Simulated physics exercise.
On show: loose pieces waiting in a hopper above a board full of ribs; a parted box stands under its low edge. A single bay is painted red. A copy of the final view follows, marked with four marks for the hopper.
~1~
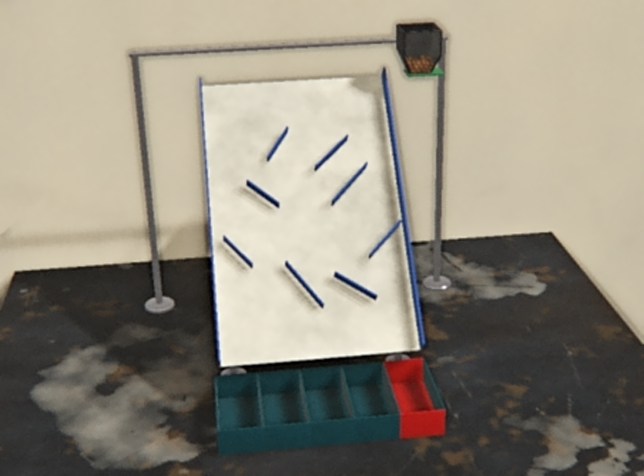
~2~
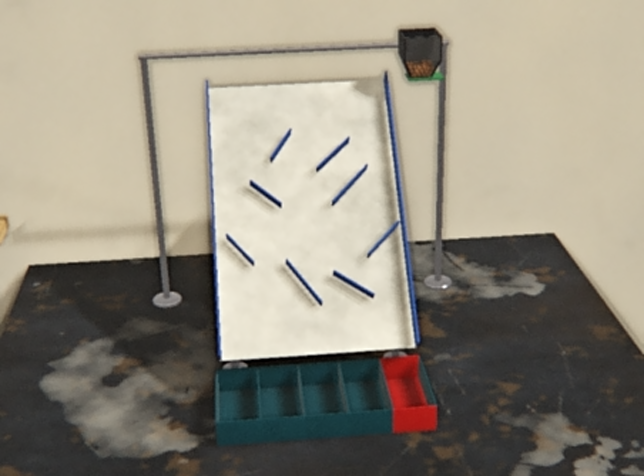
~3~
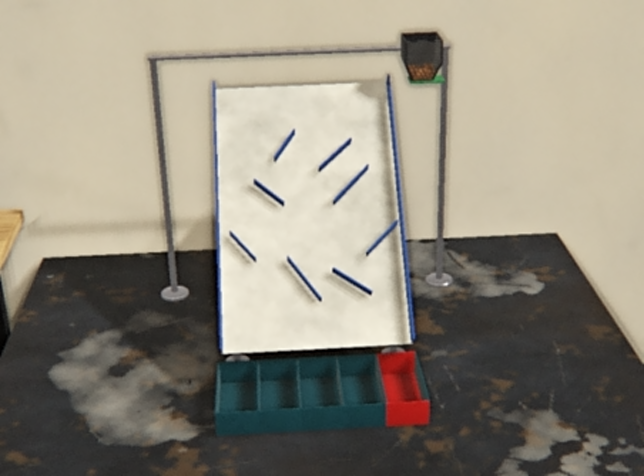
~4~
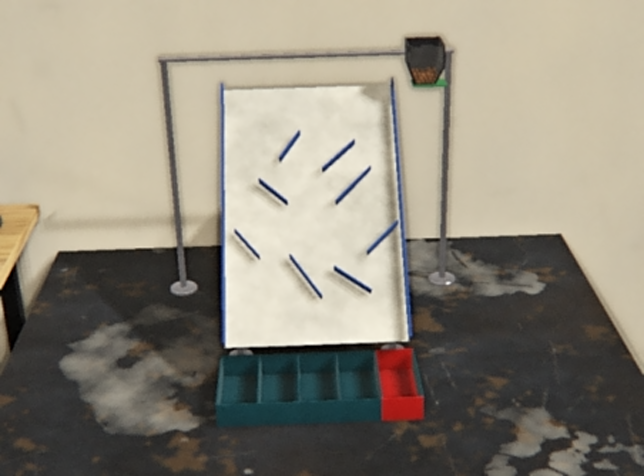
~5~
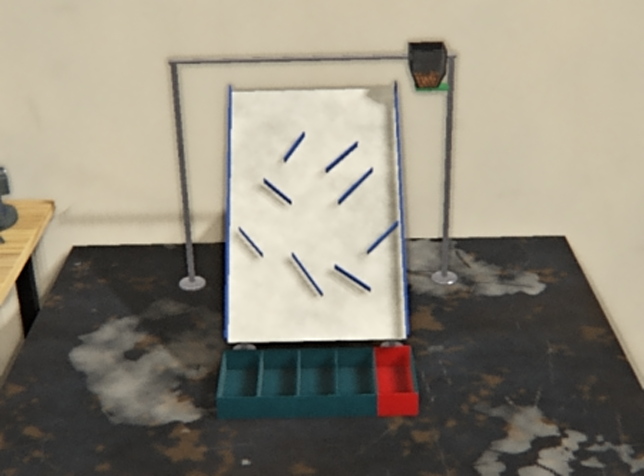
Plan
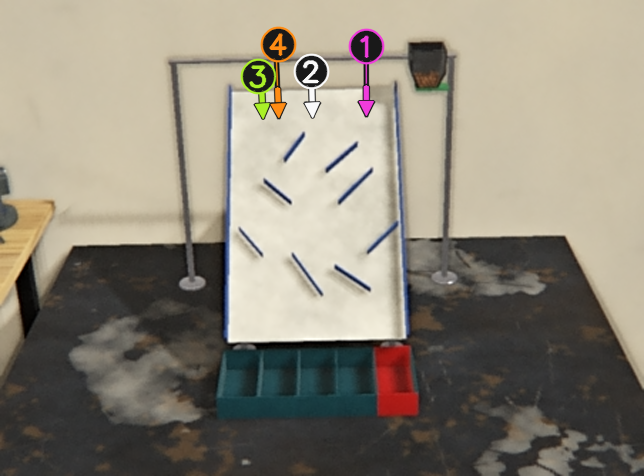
On a stained dark tabletop, a ribbed white board stands above teal bays and one red bay as the view slowly shifts.
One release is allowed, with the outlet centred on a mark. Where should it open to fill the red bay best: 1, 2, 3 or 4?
Take 1.
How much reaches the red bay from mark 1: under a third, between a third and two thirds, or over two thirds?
Between a third and two thirds.
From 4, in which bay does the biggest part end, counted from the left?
The fourth from the left.
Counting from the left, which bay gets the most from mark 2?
The fourth from the left.
On the marked copy, mark 1 meets the board at (366, 110); mark 2 meets the board at (312, 112); mark 3 meets the board at (262, 113); mark 4 meets the board at (278, 112).
With 1, close to a third in the red bay, close to half in other bays, only a few held on the board, a small share outside the box.
With 2, a small share in the red bay, the bulk in other bays, a small share outside the box.
With 3, close to a quarter in the red bay, close to two thirds in other bays, a small share outside the box.
With 4, a small share in the red bay, the bulk in other bays, a small share outside the box.
